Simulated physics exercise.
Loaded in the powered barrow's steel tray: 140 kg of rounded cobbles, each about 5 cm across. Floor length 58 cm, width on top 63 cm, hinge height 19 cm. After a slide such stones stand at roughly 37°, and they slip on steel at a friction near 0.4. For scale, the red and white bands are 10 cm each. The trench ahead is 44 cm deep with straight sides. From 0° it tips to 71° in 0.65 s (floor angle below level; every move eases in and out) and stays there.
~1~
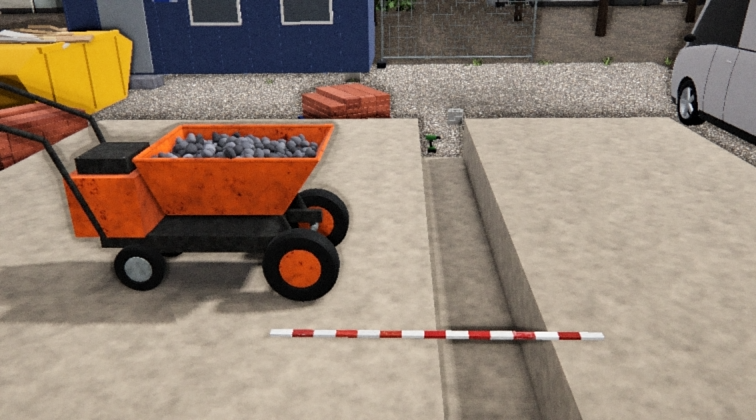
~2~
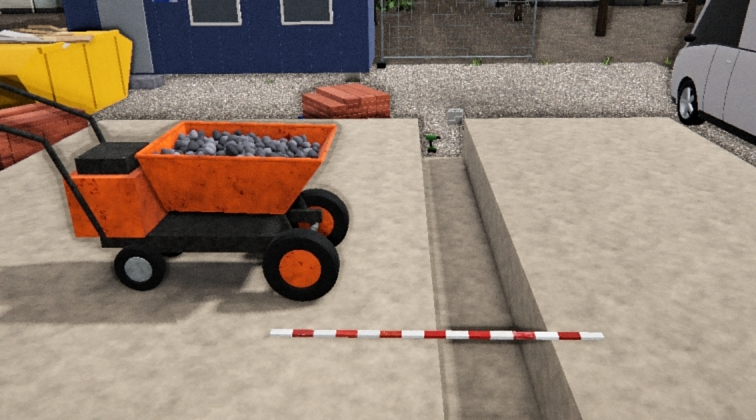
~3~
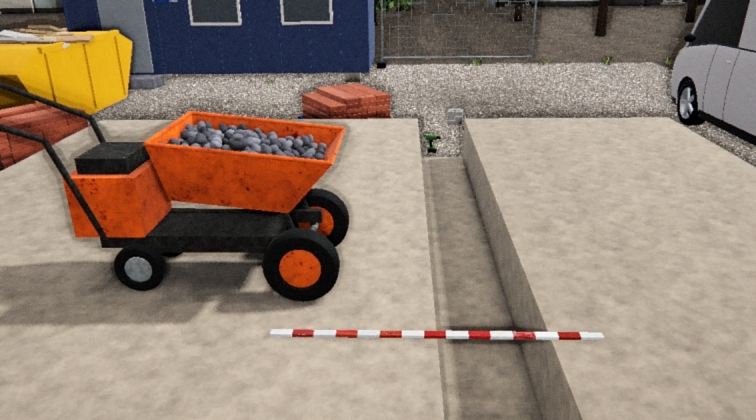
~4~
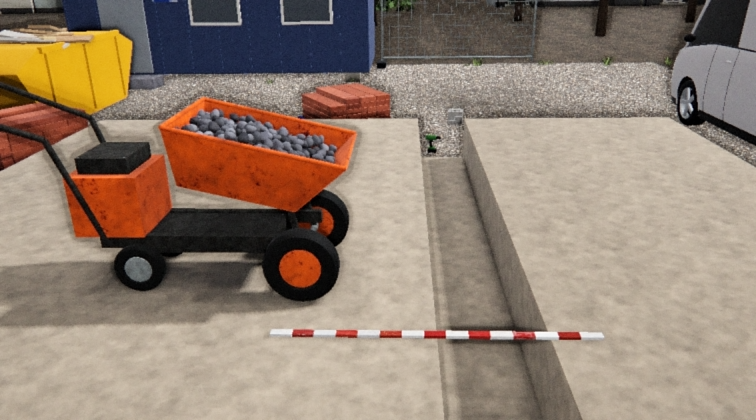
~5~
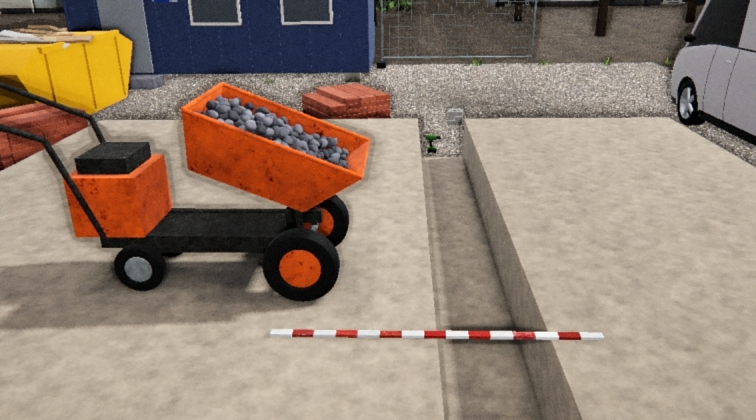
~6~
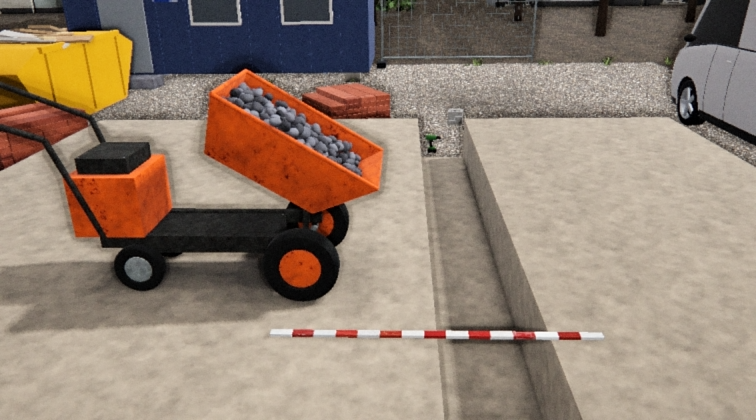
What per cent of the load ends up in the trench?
Roughly 98 per cent ends in the trench.
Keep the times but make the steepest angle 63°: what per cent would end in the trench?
Then about 80 per cent.
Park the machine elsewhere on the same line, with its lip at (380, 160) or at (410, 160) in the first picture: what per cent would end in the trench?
Near 55 per cent from the first place, 35 from the second.
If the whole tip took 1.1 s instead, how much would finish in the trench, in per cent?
Then about 100 per cent.
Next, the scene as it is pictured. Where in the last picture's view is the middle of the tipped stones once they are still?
Their middle is at about (483, 333).
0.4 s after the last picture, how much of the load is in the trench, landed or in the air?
About 35 per cent by then.
Then, 0.2 s after the last picture the floor is at 60°, 100 % in the tray; the foremost stones are at (399, 200).
Then, 0.4 s after the last picture the floor is at 71°, 64 % in the tray, 2 % short of the trench, 34 % in the trench; the foremost stones are at (501, 289).
Then, 0.8 s after the last picture the floor is at 71°, 16 % in the tray, 1 % short of the trench, 81 % in the trench, 2 % past the trench; the foremost stones are at (586, 266).
Then, 2.8 s after the last picture the floor is at 71°, 0 % in the tray, 98 % in the trench, 2 % past the trench; the foremost stones are at (687, 248).
